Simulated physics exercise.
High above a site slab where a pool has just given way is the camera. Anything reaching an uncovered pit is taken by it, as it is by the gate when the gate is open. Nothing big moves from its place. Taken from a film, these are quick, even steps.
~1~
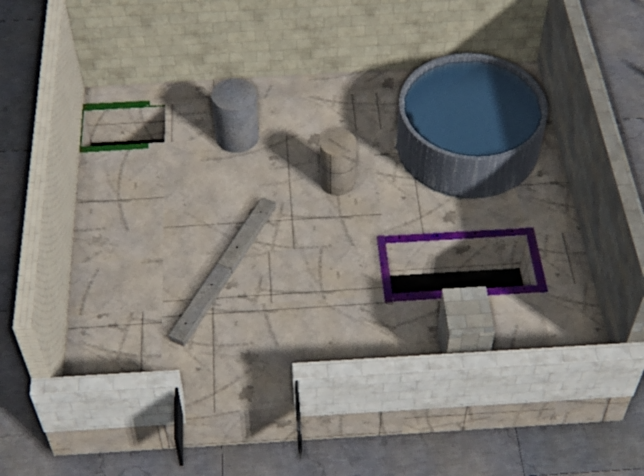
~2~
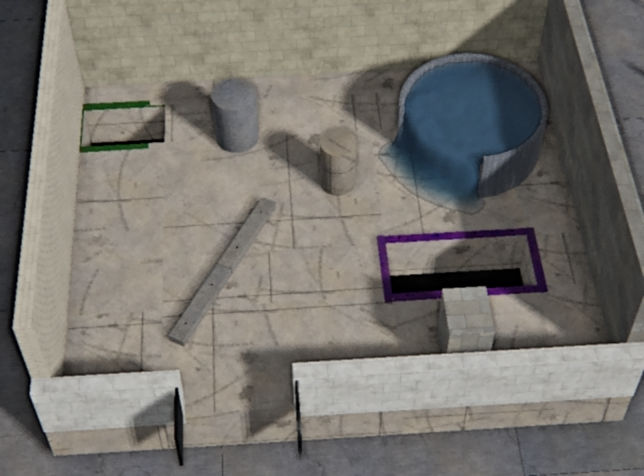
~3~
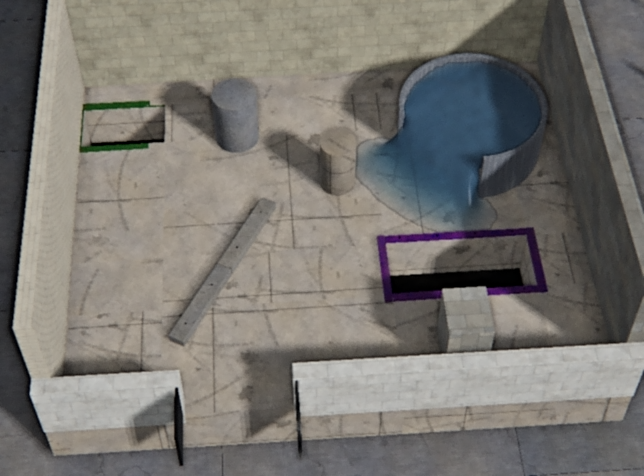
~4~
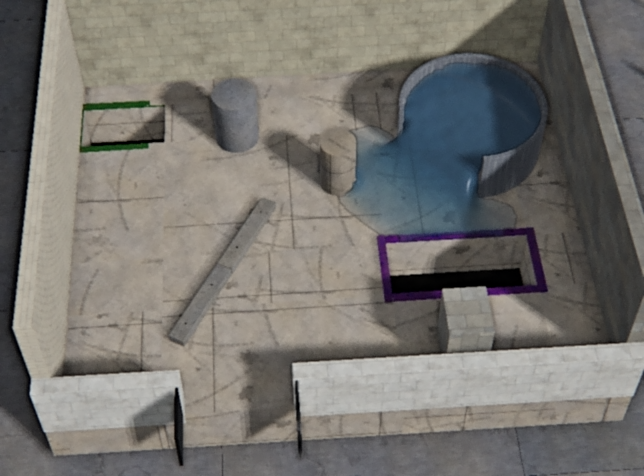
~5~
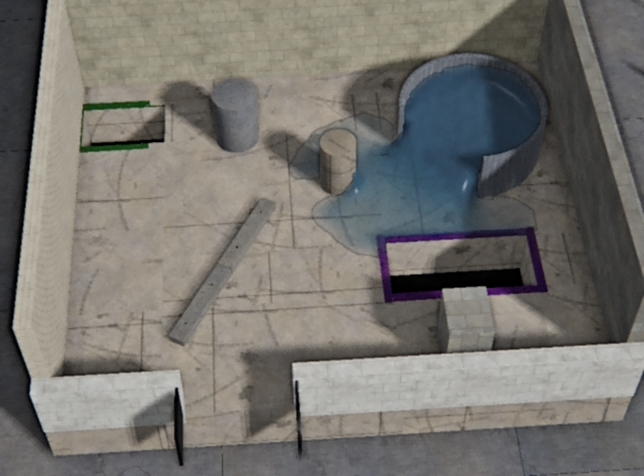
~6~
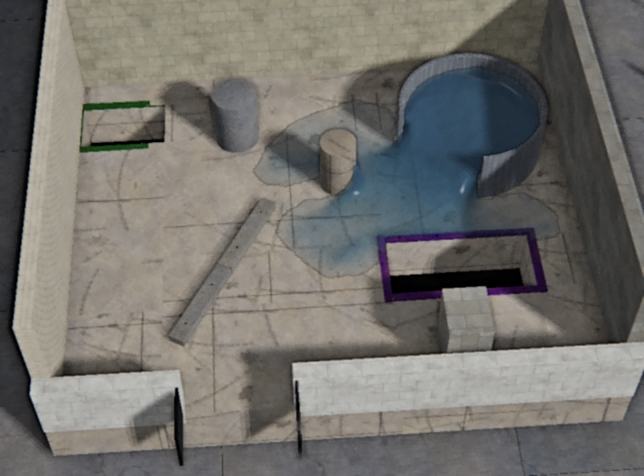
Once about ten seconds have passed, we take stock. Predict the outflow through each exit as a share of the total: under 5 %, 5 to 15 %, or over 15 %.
In the end the gate will be a major outlet past fifteen per cent; the purple pit will be a major outlet past fifteen per cent; the green pit will be a middling outlet at five to fifteen per cent.
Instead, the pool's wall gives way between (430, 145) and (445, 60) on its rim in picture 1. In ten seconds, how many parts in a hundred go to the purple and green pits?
Near enough: Purple 0 percent, green 45 percent.
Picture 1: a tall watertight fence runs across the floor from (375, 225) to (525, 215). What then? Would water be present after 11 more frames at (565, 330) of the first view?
My call: Not reached.
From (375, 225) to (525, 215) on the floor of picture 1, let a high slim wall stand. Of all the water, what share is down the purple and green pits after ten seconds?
The purple pit gets 0 per cent, the green pit 25 per cent.
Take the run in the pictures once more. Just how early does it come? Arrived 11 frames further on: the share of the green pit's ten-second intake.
About 0 per cent.
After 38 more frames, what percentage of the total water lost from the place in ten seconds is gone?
My reading is near 80 per cent.
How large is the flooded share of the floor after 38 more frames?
By my count, 70 percent.
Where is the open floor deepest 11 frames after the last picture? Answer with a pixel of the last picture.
It should be close to (180, 399).
A moment on, water covers 30 % of the floor; the gate 0 %, the purple pit 12 %, the green pit 0 %.
Next, water covers 50 % of the floor; the gate 2 %, the purple pit 19 %, the green pit 0 %.
Then, water covers 60 % of the floor; the gate 10 %, the purple pit 24 %, the green pit 1 %.
Later, water covers 70 % of the floor; the gate 19 %, the purple pit 27 %, the green pit 6 %.
In the end, water covers 80 % of the floor; the gate 25 %, the purple pit 28 %, the green pit 13 %.
